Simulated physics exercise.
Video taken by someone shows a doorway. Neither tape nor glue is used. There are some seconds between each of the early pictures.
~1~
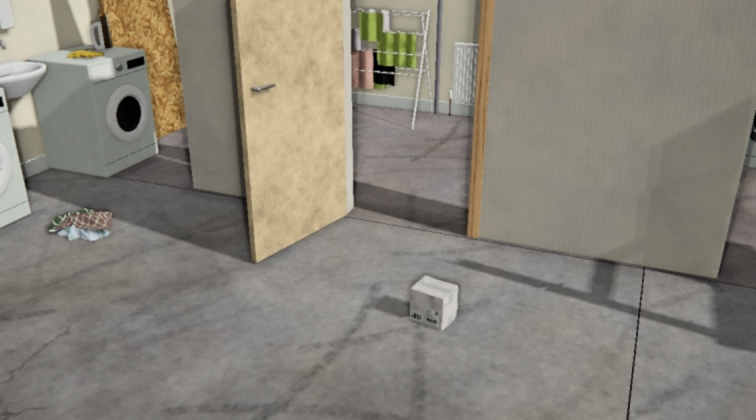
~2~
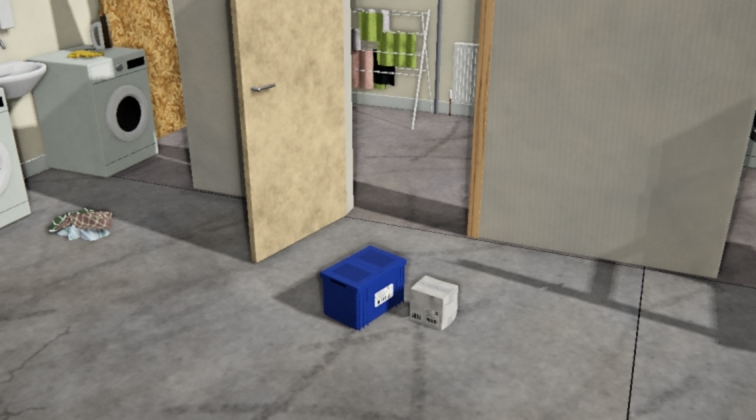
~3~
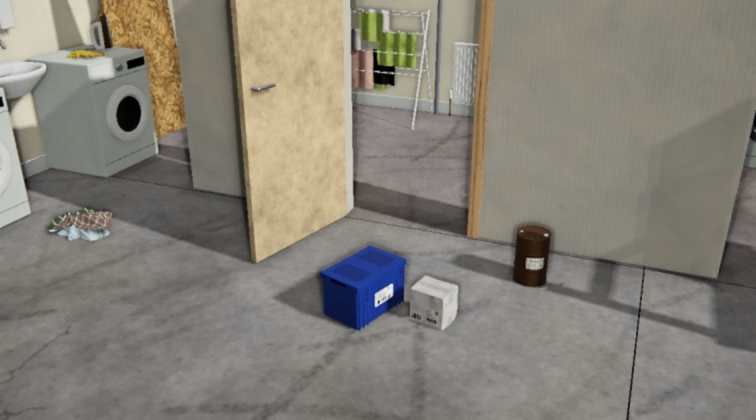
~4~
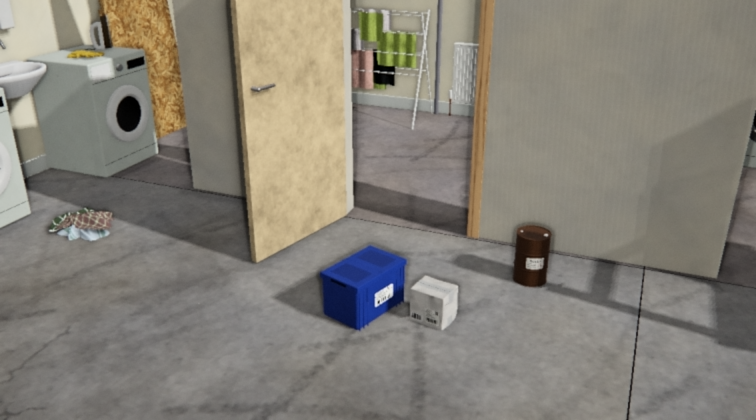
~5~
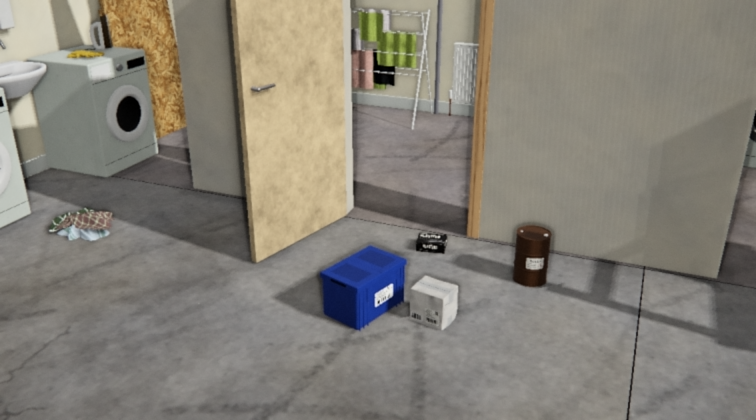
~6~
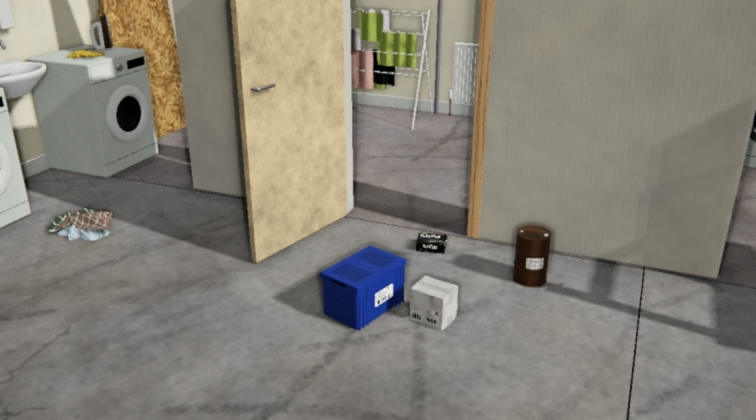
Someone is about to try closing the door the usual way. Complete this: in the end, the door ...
In the end, the door gets stuck.
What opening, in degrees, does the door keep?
Roughly 10 degrees open.
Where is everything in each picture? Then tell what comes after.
Door wide open and still, in the first picture.
Door wide open and still; white parcel (434, 303), in the second picture.
Door wide open and still; blue tote (364, 287); white parcel (434, 303), in the third picture.
Door wide open and still; brown canister (532, 256); blue tote (364, 287), in the fourth picture.
Door wide open and still; white parcel (434, 303); brown canister (532, 256), in the fifth picture.
Door wide open and still; black box (432, 243); blue tote (364, 287), in the sixth picture.
Then, 1.10 s after the last picture, door 73° open.
Then, 2.00 s after the last picture, door 30° open.
Then, 2.40 s after the last picture, door 11° open; black box slid about its own width near (454, 235).
At rest, door 9° open; moved from the start, black box; the other 3 in place. Seen from the same camera at the end, black box near (455, 233).
